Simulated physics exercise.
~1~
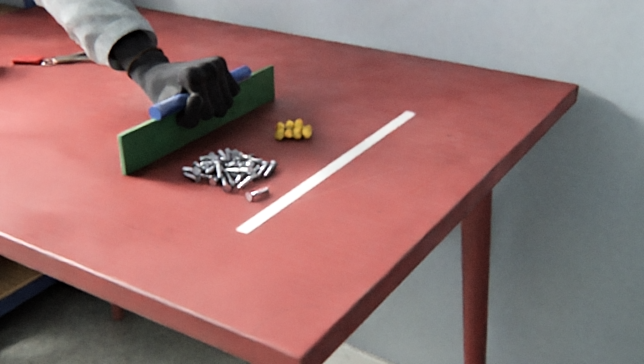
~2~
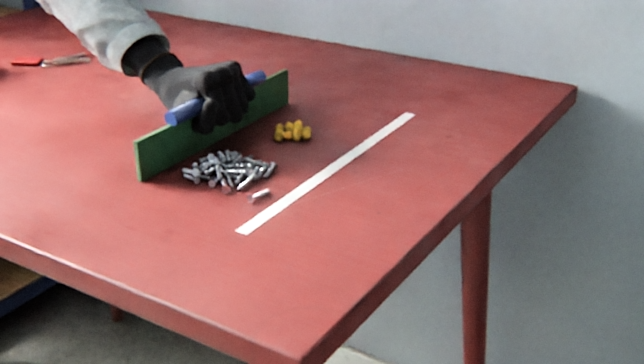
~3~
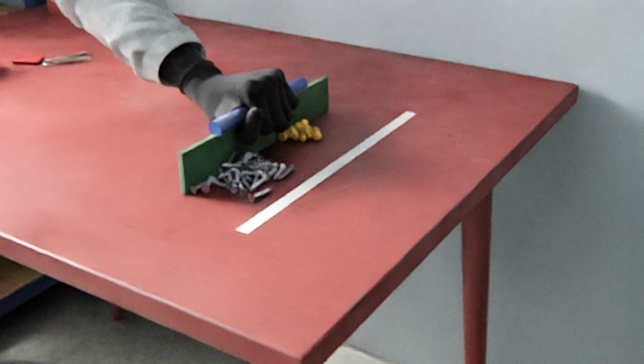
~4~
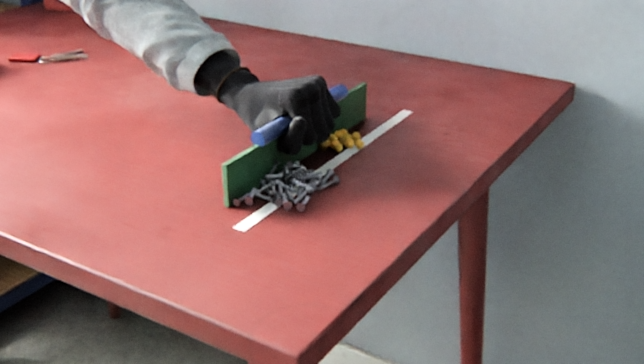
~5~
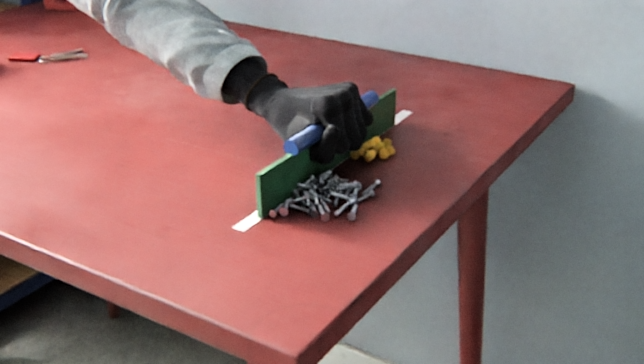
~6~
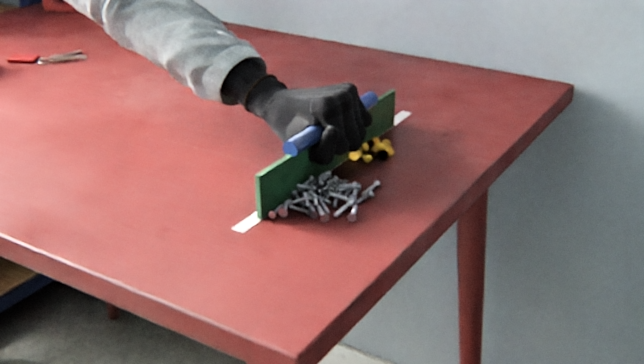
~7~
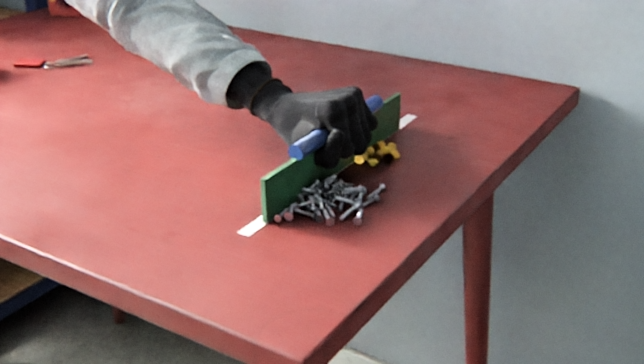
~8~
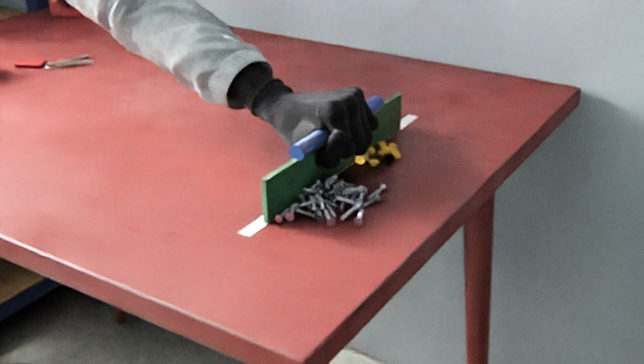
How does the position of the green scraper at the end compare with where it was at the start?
It starts well to the left of the white tape, behind the bolts and yellow pieces, and ends further right and nearer the table's end, resting on the tape.
